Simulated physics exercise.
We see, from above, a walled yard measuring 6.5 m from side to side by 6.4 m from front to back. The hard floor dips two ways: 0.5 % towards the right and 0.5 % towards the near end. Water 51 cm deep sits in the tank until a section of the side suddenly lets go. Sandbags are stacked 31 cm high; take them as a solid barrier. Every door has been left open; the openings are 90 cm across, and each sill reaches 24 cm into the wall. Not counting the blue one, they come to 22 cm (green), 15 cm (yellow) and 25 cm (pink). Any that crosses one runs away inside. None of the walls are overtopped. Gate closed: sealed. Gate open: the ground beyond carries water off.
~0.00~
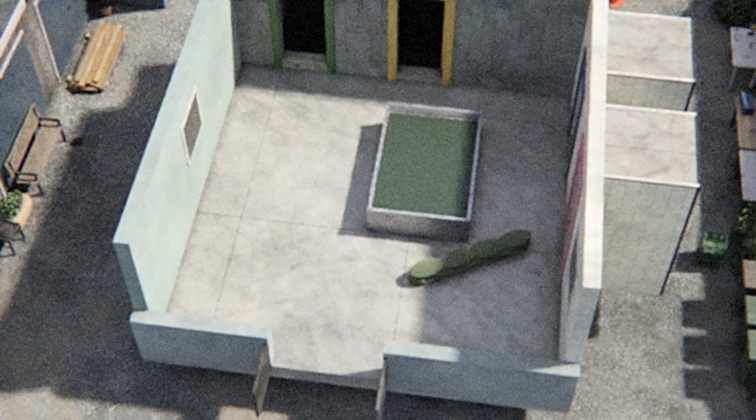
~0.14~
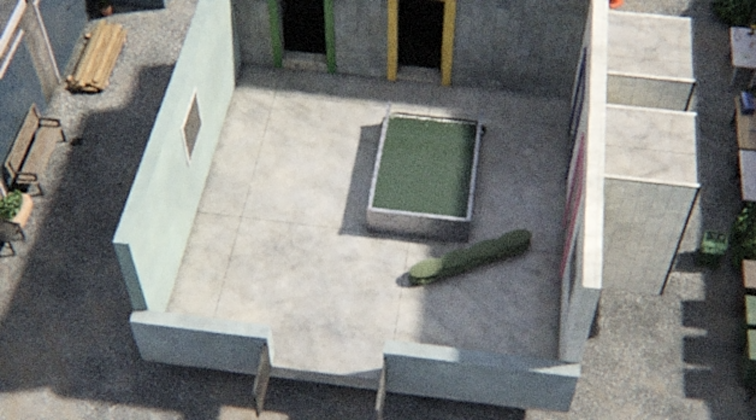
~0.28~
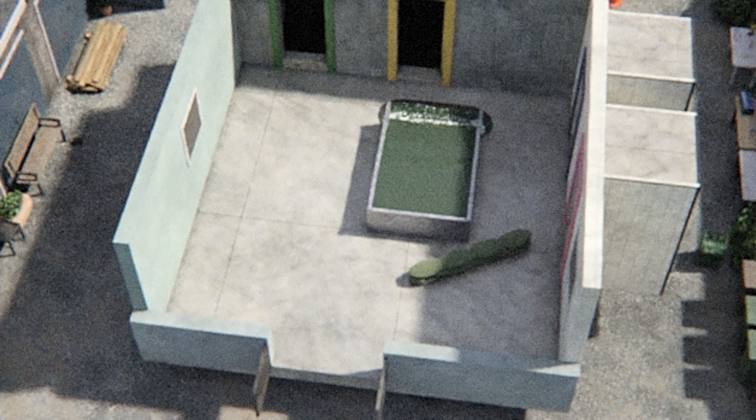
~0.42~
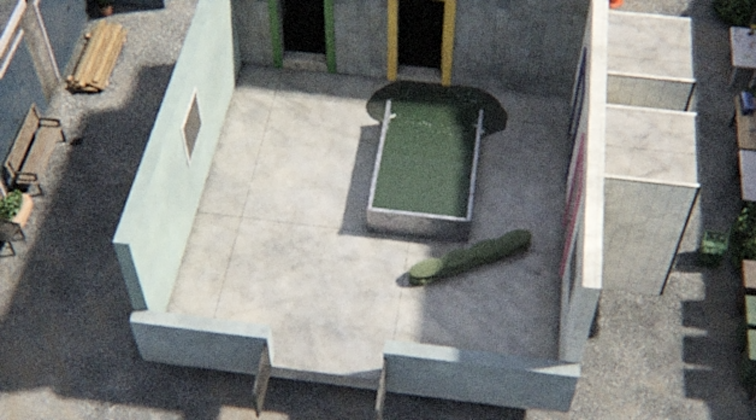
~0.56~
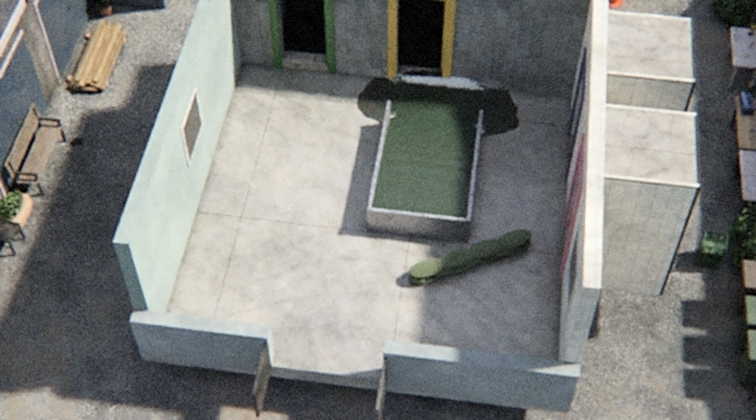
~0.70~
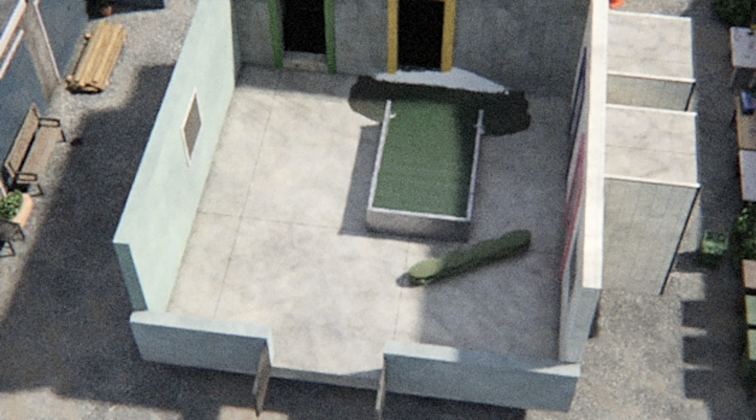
The footage shows a walled yard from above with a rectangular tank of green liquid and a row of sandbags; the tank's far side opens, and liquid pours out, spreading across the floor behind it toward the back wall.
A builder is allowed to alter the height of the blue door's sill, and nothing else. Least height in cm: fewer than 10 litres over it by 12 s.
Approx. 12 cm.
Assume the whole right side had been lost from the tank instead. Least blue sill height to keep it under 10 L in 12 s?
Some 28 centimetres.
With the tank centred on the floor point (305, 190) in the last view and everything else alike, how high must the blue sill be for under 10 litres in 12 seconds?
Some 12.5 cm.
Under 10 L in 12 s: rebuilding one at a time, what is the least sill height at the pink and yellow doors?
About 7.5 cm at pink and 31 cm at yellow.
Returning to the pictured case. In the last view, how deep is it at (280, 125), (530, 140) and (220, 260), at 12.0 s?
First 3, then 5, then 4 cm.
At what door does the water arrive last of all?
I'd say the pink one.
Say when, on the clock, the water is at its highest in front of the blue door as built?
3.0 s.
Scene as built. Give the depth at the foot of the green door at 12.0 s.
About 3.0 centimetres deep.
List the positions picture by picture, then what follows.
In the first picture, the tank at (427, 162) is whole and still, 51 cm deep; the blue door at (577, 117) is dry.
In the second picture, the gap is on the far side, the front 0.2 m out at a hidden place; the back of the tank holds 51 cm.
In the third picture, the gap is on the far side, the front 0.6 m out at (398, 103); the back of the tank holds 51 cm.
In the fourth picture, the gap is on the far side, the front 1.1 m out at (408, 83); the back of the tank holds 51 cm.
In the fifth picture, the front is at (424, 73), 1.3 m from the gap on the far side; 2.9 m2 of floor is wet, 51 cm left at the back.
In the sixth picture, the gap is on the far side, the front 1.4 m out at (519, 93); the back of the tank holds 51 cm; the blue door at (577, 117), 2.6 m from the gap, is still 1.4 m from the nearest water.
After 1.4 s water covers 10 % of the floor, deepest (35 cm) near (451, 88); it has not reached the blue door.
After 3.0 s water covers 30 % of the floor, deepest (30 cm) near (572, 101); 12 cm at the blue door, 9 litres in over its 6 cm sill.
After 12.0 s water covers 95 % of the floor, deepest (8 cm) near (436, 262); 5 cm at the blue door, 65 litres in over its 6 cm sill.
At the blue door as built, the water arrived by 1.9 s and peaked near 12 cm at 3.0 s.
With a sill of 9.5 cm, 25 litres would have come in within the 12 s; with 13 cm, 7 litres. So under 10 litres takes about 12 cm.
